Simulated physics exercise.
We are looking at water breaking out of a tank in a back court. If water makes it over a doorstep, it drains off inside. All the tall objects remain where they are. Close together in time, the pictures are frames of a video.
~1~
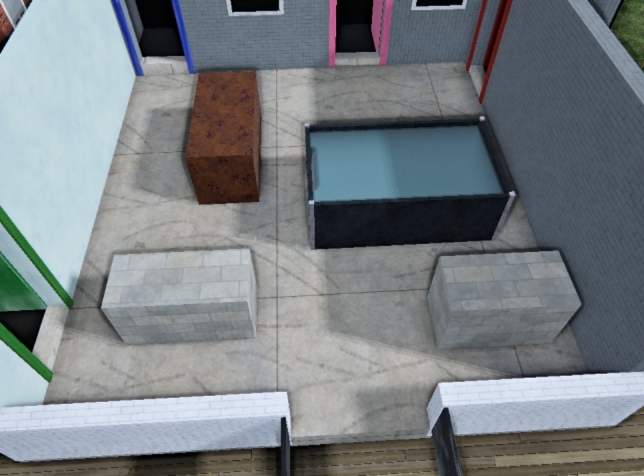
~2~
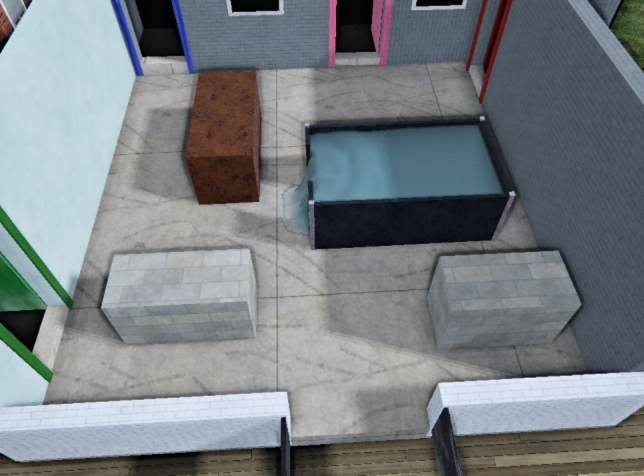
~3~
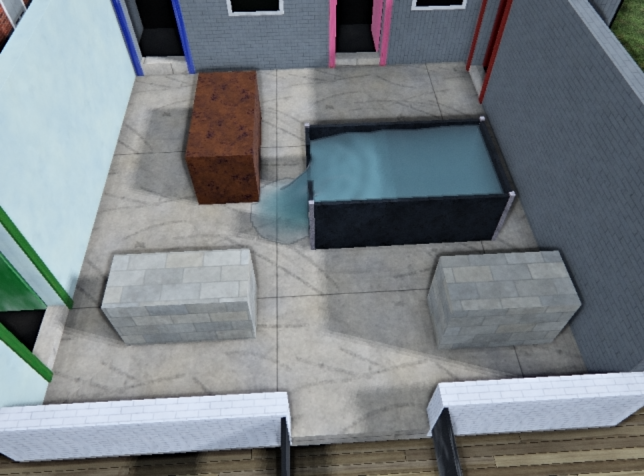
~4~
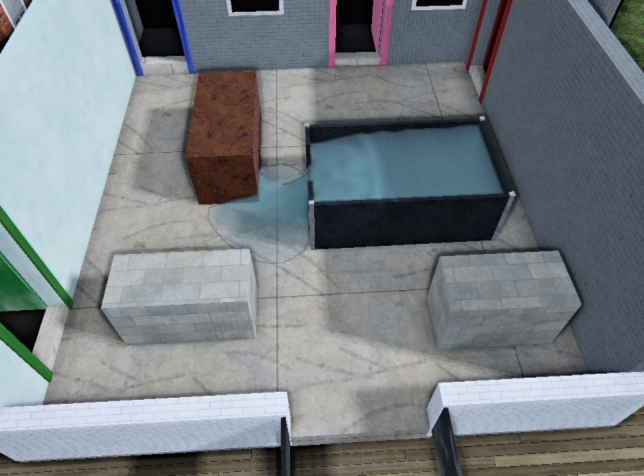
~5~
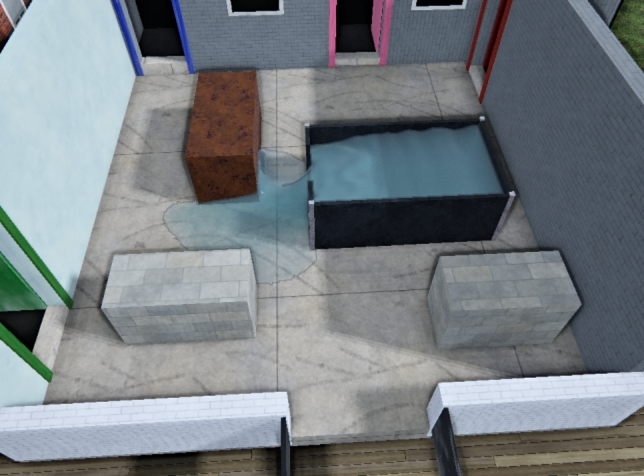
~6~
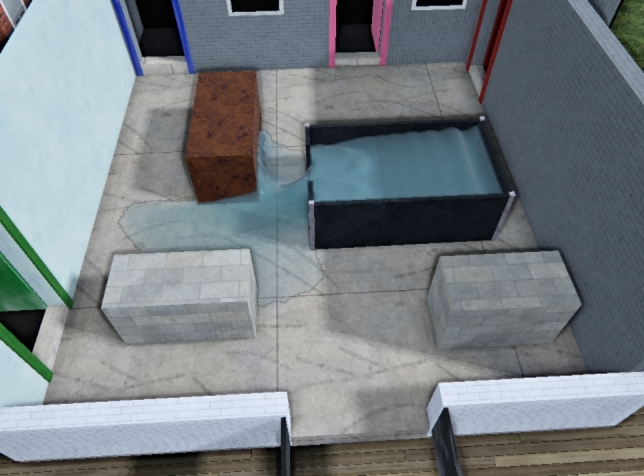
In a walled back court, water burst from the left end of a dark open tank, then spread leftward across the paving, between a rusty brown block and a pale grey one.
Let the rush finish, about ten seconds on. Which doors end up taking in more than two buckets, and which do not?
The green door exceeds two buckets. The red door does not exceed two buckets. The blue door does not exceed two buckets. The pink door does not exceed two buckets.
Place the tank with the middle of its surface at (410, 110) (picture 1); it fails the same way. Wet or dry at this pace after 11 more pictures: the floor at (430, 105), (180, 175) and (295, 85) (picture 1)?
Spared, spared, hit.
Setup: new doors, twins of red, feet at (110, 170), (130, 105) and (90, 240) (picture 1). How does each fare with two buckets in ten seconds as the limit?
Taking them as listed, the first undershoots, the second undershoots and the third overshoots.
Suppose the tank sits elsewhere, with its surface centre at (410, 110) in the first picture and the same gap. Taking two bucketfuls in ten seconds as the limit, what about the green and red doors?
Green stays within it, red stays within it.
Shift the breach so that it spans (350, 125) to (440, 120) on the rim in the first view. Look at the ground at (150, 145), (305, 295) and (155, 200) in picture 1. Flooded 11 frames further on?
Spot one ends up untouched by the spill, spot two untouched by the spill, spot three untouched by the spill.
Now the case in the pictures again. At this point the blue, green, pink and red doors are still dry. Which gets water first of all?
The answer here is the one in green.
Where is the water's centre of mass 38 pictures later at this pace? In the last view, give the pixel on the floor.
At about (287, 195).
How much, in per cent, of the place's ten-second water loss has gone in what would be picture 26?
It would be around 30 %.
A moment on, water covers 25 % of the floor; the green door wet at the sill, nothing in, the red door not reached, the blue door not reached, the pink door not reached.
Next, water covers 40 % of the floor; the green door under two buckets in, the red door not reached, the blue door not reached, the pink door wet at the sill, nothing in.
Then, water covers 65 % of the floor; the green door over two buckets in, the red door wet at the sill, nothing in, the blue door wet at the sill, nothing in, the pink door wet at the sill, nothing in.
Later, water covers 90 % of the floor; the green door over two buckets in, the red door wet at the sill, nothing in, the blue door wet at the sill, nothing in, the pink door wet at the sill, nothing in.
In the end, water covers 100 % of the floor; the green door far over two buckets in, the red door wet at the sill, nothing in, the blue door wet at the sill, nothing in, the pink door wet at the sill, nothing in.
